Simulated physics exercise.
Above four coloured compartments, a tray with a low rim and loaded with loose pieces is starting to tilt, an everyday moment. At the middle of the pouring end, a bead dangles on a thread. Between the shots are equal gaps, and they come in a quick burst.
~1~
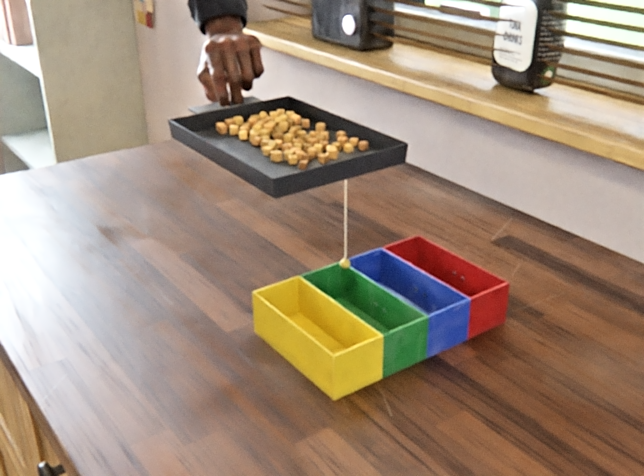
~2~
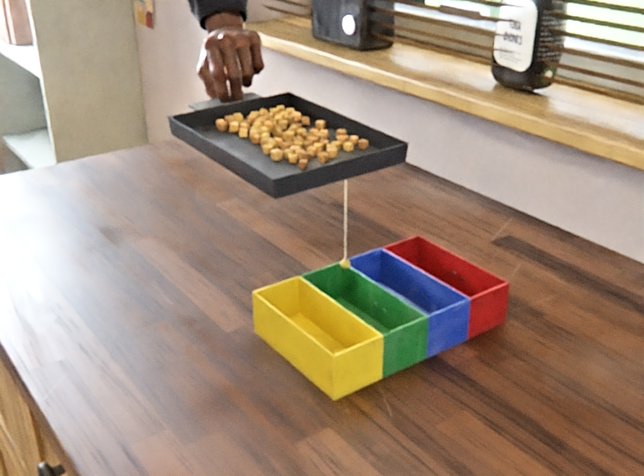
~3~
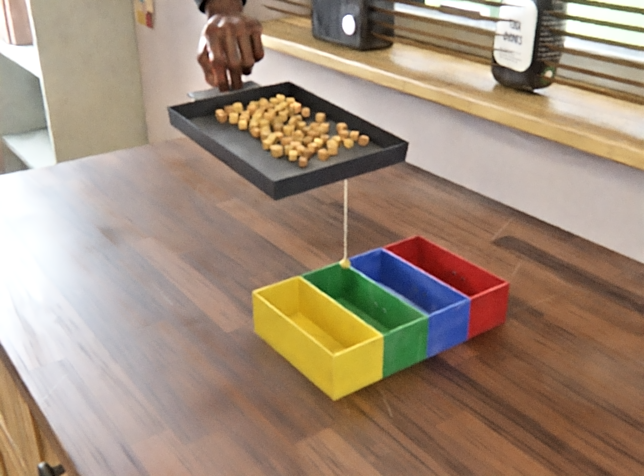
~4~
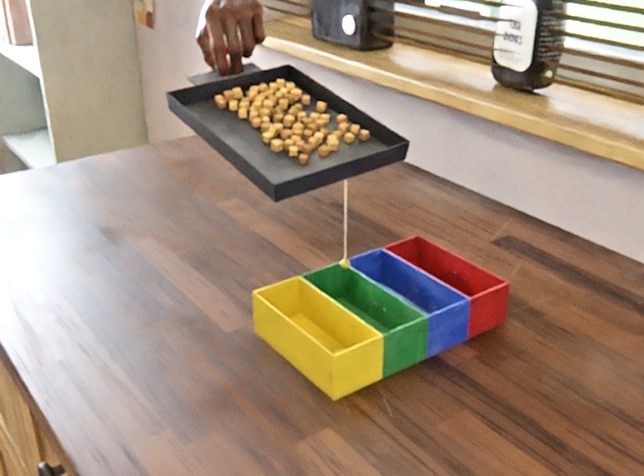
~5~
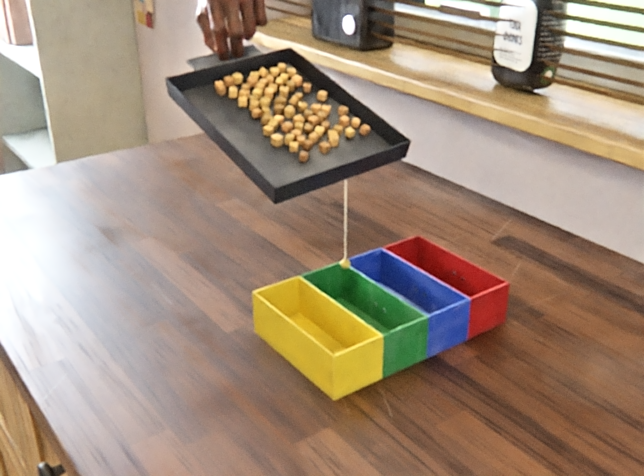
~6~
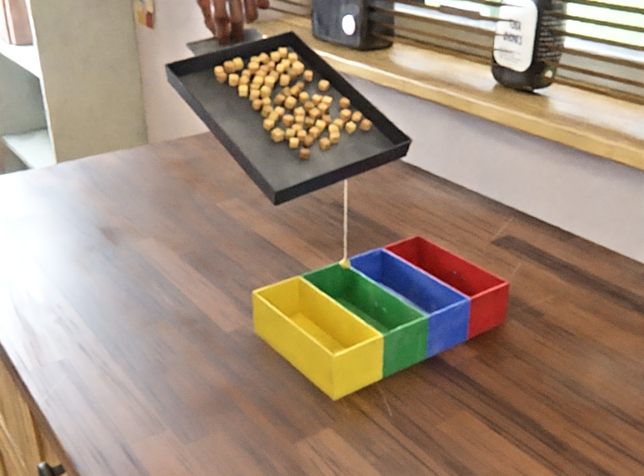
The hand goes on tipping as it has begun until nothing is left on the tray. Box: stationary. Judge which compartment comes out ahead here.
I would say the yellow compartment.
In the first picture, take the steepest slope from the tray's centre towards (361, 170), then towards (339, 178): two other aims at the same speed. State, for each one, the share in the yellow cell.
First case around 0 per cent, second case 20 per cent.
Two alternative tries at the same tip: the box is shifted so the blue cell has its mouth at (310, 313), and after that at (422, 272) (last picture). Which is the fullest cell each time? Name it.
For the first position it is blue, and for the second it is the yellow cell.
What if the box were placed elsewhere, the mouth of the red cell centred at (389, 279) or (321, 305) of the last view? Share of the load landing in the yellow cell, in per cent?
I'd say about 0 percent, followed by about 0 percent.
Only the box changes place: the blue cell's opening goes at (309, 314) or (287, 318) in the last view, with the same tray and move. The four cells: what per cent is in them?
You'd see roughly 90 per cent first and roughly 80 per cent second.
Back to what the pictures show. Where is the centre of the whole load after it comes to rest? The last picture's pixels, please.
About (345, 351).
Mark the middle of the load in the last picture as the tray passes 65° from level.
Close to (312, 167).
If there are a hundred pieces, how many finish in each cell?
I'd put the yellow cell near 60, the green cell near 30, the blue cell near 0, and the red cell near 0.
Shortly afterwards, tray tipped steeply; all but a few on the tray; only a few falling or outside the box.
Next, tray tipped past a quarter turn; the bulk on the tray; a little in the yellow cell; only a few in the green cell; only a few falling or outside the box.
Some moments later, tray tipped past a quarter turn; near two thirds in the yellow cell; near a third in the green cell; only a few in the blue cell; a little falling or outside the box.
In the end, tray tipped past a quarter turn; near two thirds in the yellow cell; near a third in the green cell; only a few in the blue cell; none at all in the red cell; a little outside the box.
